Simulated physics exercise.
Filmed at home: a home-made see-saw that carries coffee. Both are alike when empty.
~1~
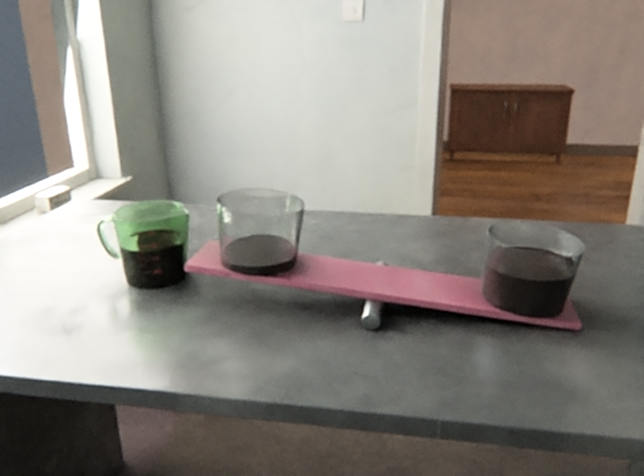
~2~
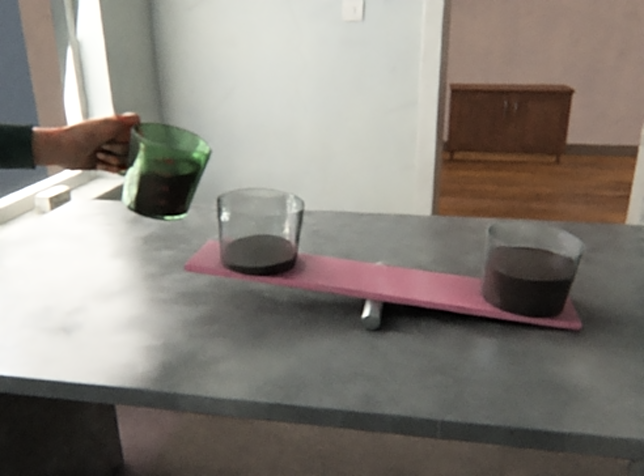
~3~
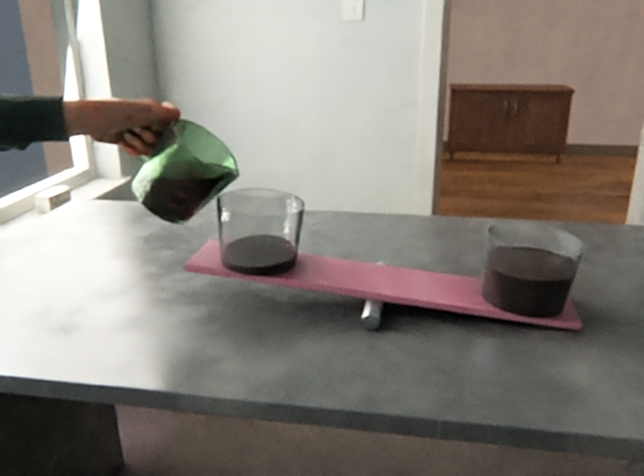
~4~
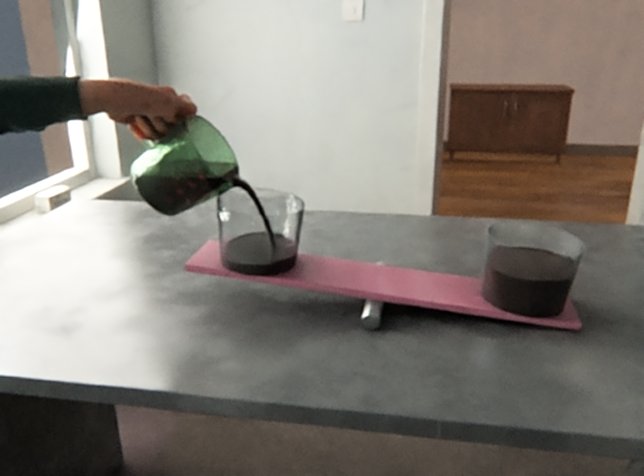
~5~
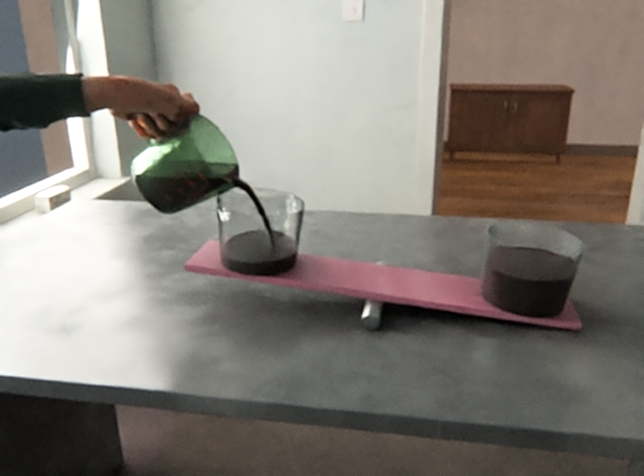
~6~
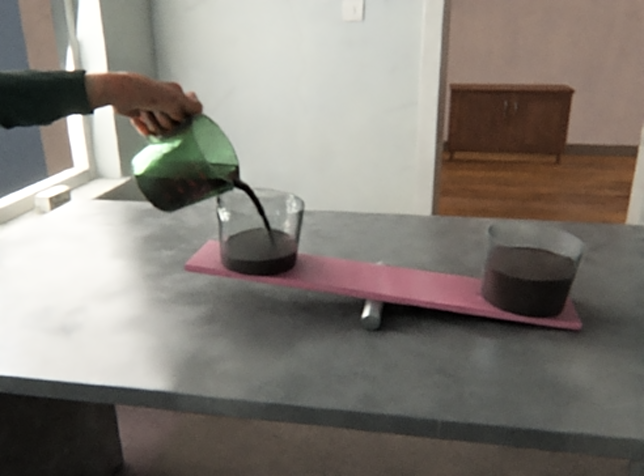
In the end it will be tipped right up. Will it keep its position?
It's going to stay unchanged, I'd say.
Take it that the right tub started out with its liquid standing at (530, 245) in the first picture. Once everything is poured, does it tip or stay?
My guess is that it sits tight.
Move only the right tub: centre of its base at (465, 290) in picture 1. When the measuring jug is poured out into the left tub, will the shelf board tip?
What follows: It tips.
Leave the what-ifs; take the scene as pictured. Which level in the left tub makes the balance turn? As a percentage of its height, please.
Around 65 per cent, I'd say.
Soon after, the left tub is about a third full; the shelf board leans as before.
Later, the left tub is about half full; the shelf board leans as before.
In the end, the left tub is about half full; the shelf board leans as before.
